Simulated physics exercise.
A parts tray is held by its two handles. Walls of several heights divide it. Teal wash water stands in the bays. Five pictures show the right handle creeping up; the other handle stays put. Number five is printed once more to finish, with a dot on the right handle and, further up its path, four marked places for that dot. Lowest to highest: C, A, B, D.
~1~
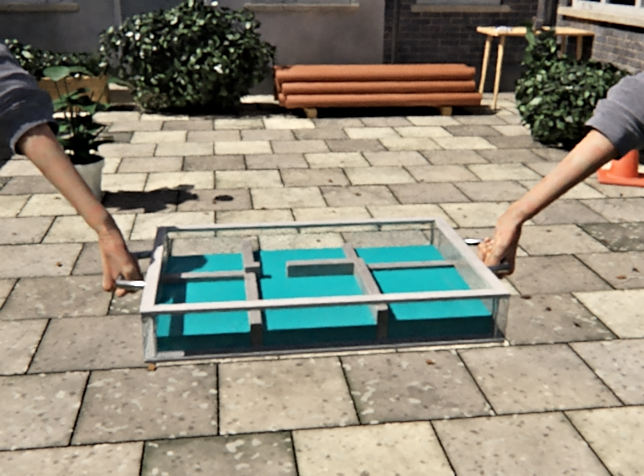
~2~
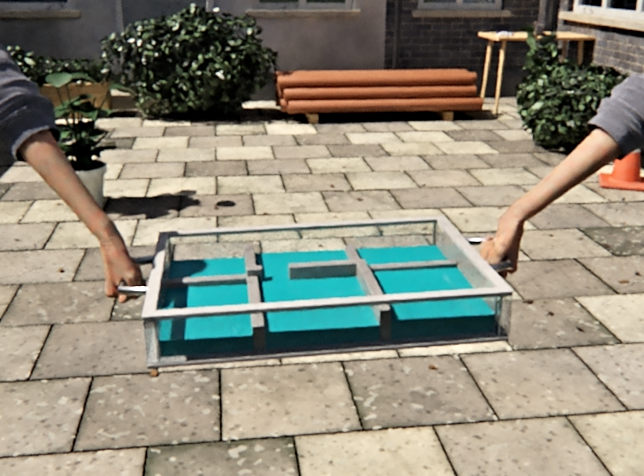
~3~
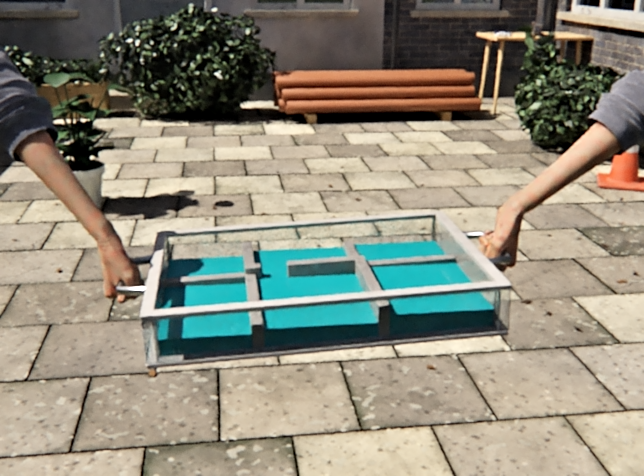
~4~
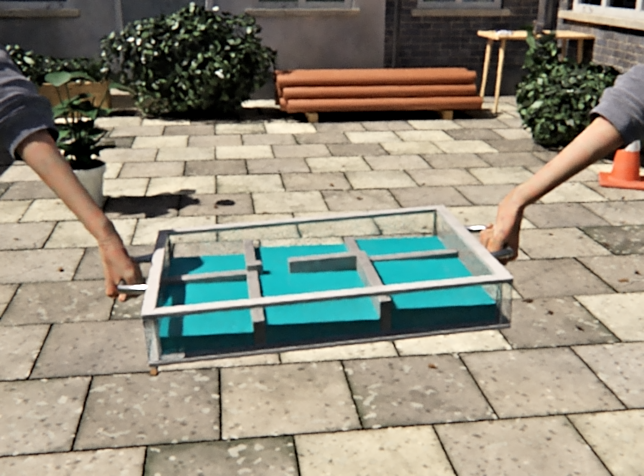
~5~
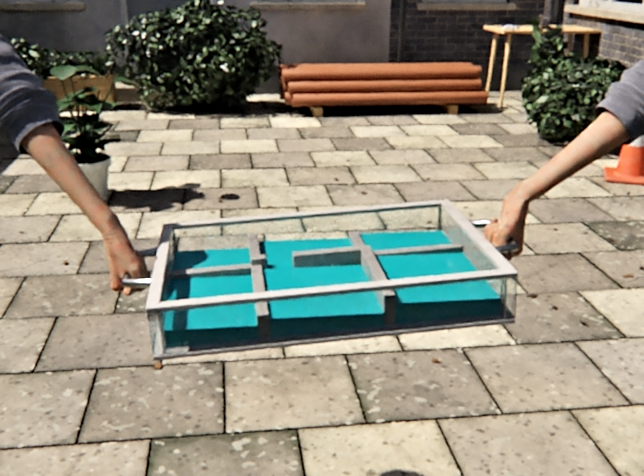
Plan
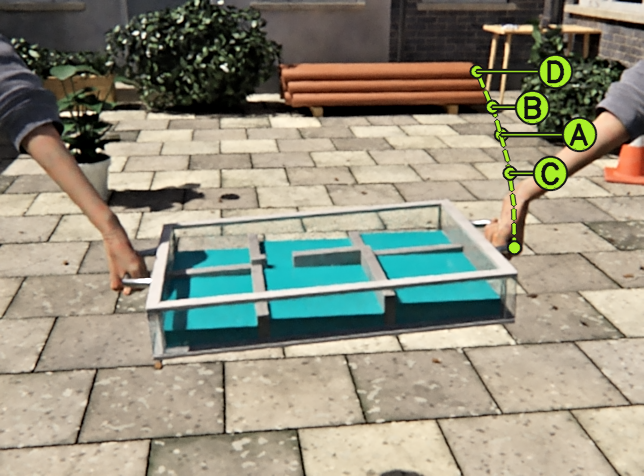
On a paved courtyard, two hands holding a clear-sided, divided tray of teal water by its handles, gradually raising the right side slightly.
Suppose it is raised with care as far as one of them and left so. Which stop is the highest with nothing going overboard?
That is stop C.
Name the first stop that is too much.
A it is.
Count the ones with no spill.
One.
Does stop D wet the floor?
Yes.
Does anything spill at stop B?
Yes, it does.
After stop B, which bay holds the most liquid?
That is the front left bay.
In lime, A at (501, 134); B at (492, 107); C at (510, 173); D at (477, 71).
If A is chosen, about 10 % goes over the rim.
If B is chosen, about 23 % goes over the rim.
If C is chosen, nothing spills; the front left bay holds the most.
If D is chosen, about 38 % goes over the rim.
